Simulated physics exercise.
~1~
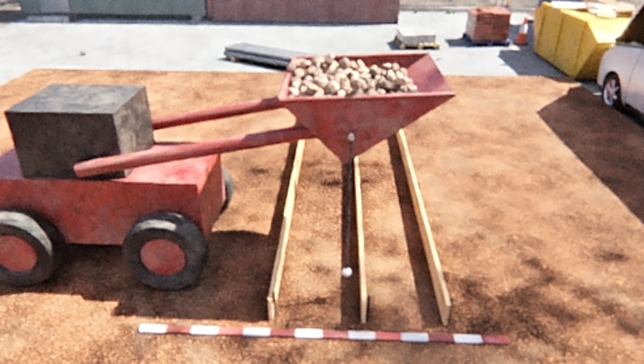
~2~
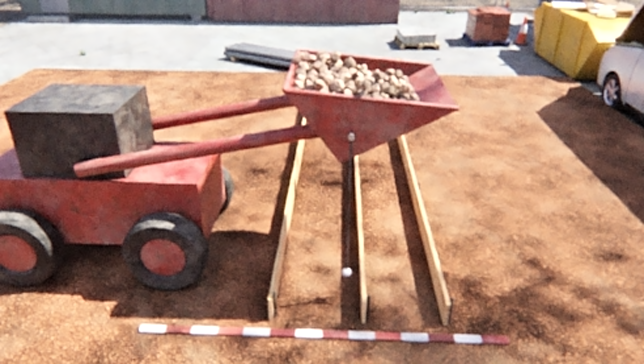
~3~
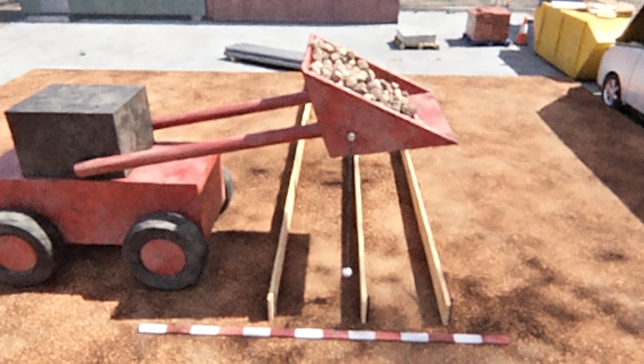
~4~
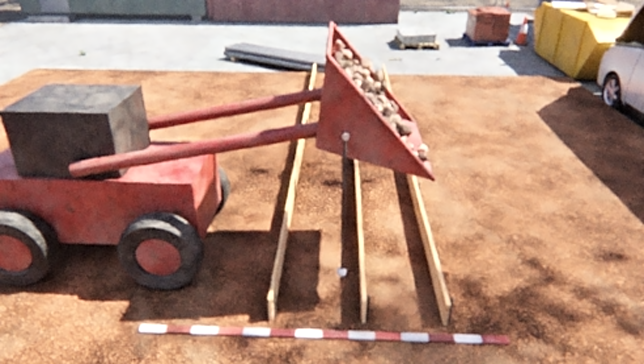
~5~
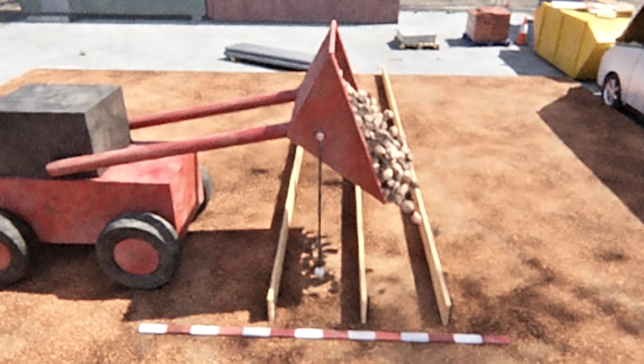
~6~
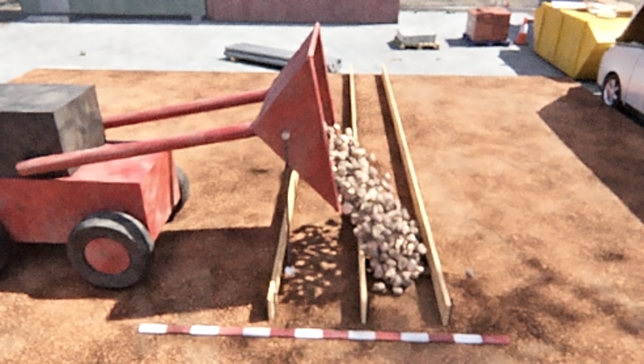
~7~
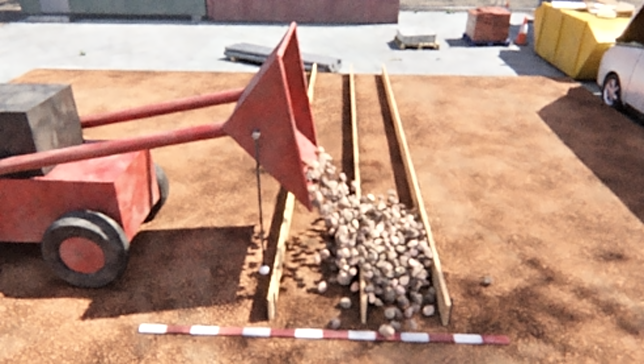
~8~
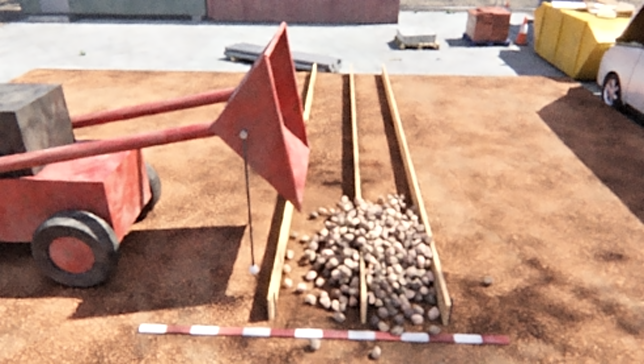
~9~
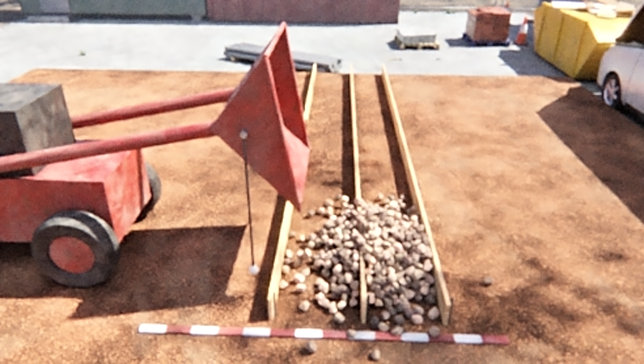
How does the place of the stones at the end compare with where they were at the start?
At the start the stones were piled in the loader's raised bucket, and by the end they lay lower down in a heap on the ground between the wooden boards.
